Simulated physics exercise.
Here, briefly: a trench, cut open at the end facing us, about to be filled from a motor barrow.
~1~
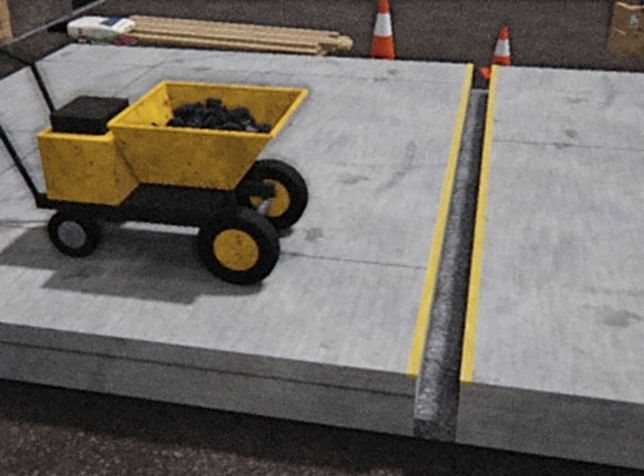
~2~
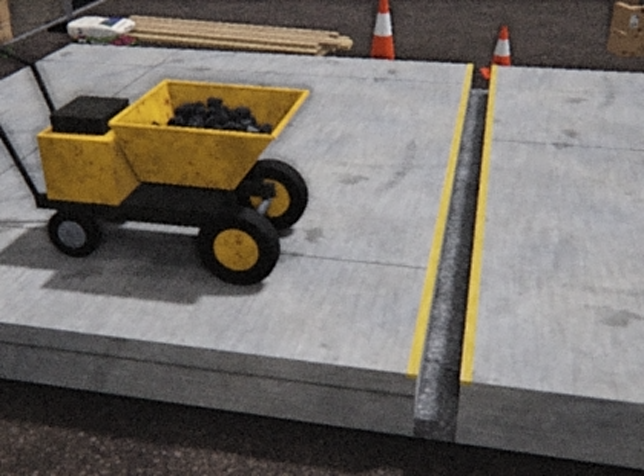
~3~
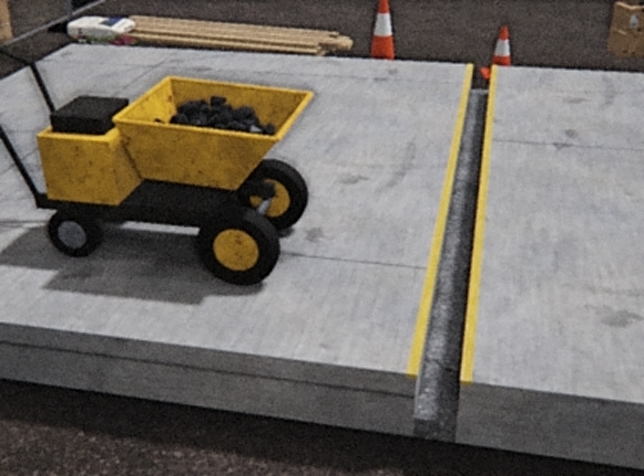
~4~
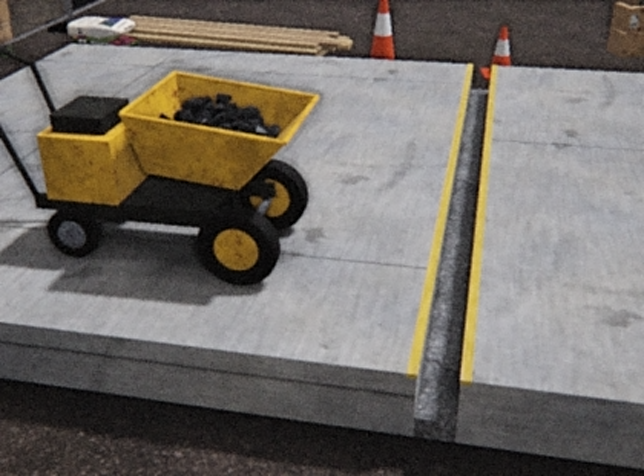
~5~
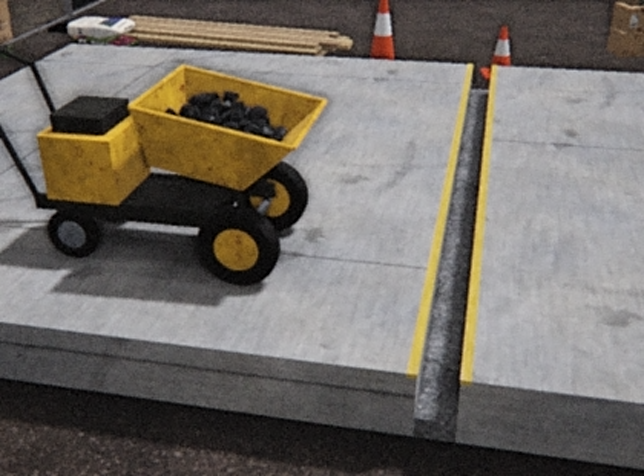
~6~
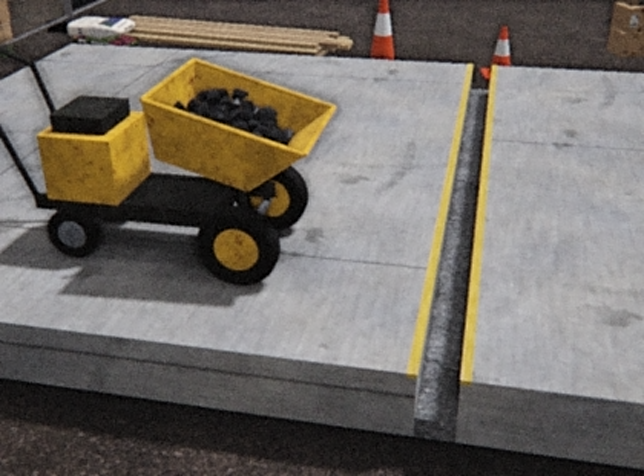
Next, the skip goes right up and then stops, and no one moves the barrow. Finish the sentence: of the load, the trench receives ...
A minority.
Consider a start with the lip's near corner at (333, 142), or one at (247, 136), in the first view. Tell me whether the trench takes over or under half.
The bulk / a minority.
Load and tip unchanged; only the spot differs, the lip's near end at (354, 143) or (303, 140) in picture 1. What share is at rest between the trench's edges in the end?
First try: Around 60 %; second try: Around 50 %.
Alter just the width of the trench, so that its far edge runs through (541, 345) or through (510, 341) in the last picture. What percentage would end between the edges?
The first try gives 30 percent, then the second gives 30 percent.
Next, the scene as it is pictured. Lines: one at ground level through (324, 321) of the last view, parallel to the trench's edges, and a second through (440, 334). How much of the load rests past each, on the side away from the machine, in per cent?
That's 70 per cent for the first and 20 per cent for the second.
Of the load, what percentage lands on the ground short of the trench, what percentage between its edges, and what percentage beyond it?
Short about 50 %, between about 25 %, beyond about 0 %.
Shortly afterwards, skip tipped steeply; the whole lot in the skip.
Next, skip tipped right over; near two thirds in the skip; near a quarter short of the trench.
Some moments later, skip tipped right over; near a quarter in the skip; near half short of the trench; near a quarter in or heaped over the trench.
In the end, skip tipped right over; near a quarter in the skip; near half short of the trench; near a quarter in or heaped over the trench; none at all beyond it.
